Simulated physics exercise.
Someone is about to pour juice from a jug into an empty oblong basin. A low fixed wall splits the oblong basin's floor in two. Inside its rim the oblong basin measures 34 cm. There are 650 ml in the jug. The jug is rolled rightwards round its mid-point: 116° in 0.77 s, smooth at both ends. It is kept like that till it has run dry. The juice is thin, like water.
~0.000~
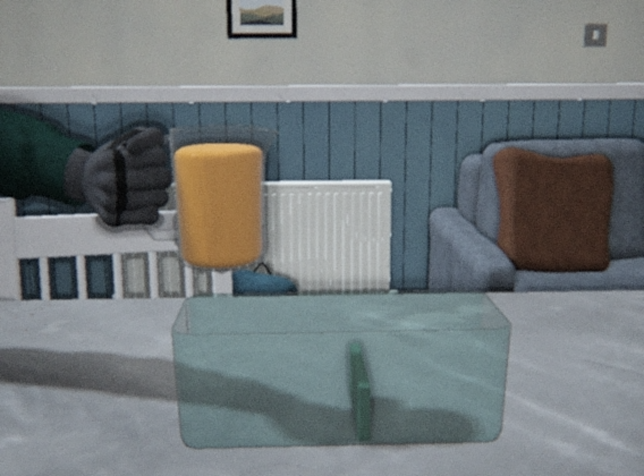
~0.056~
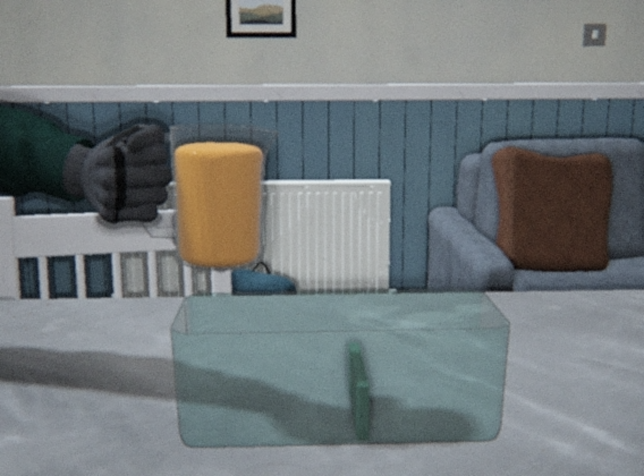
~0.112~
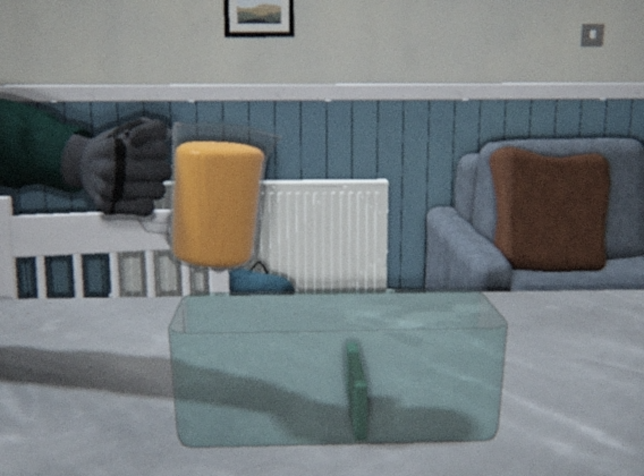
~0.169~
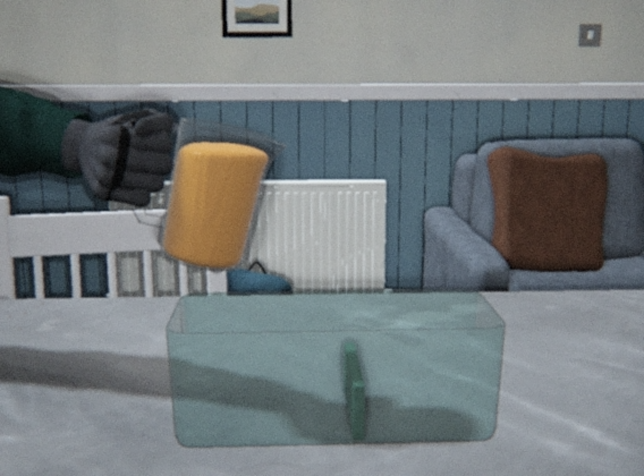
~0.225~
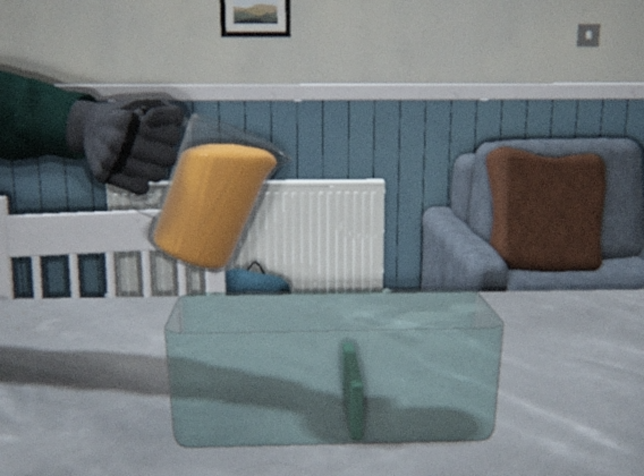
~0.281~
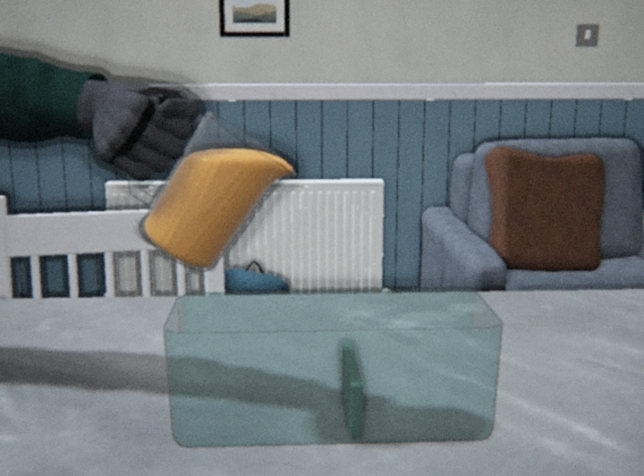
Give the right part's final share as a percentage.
Roughly 20 per cent is past the wall.
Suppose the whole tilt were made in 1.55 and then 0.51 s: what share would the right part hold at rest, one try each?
First 45, then 15 per cent.
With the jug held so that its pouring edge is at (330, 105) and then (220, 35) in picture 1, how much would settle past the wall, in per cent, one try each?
In turn about 95 and 5 per cent.
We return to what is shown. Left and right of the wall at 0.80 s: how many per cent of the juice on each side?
Near 58 on the left, 18 on the right.
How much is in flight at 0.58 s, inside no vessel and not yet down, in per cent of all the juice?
About 20 per cent.
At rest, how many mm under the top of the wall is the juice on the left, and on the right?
Left about 38 mm, right about 52 mm.
Then, 0.58 s in, the tilt is 99° and 62 per cent is still to pour, 7 is left of the wall and 11 right of it.
Then, 0.80 s in, the tilt is 116° and 12 per cent is still to pour, 58 is left of the wall and 18 right of it.
Then, 1.02 s in, the tilt is 116° and 0 per cent is still to pour, 75 is left of the wall and 19 right of it.
Then, 1.27 s in, the tilt is 116° and 0 per cent is still to pour, 77 is left of the wall and 20 right of it.
Finally, 77 per cent lies left of the wall, 20 right of it and 4 outside.
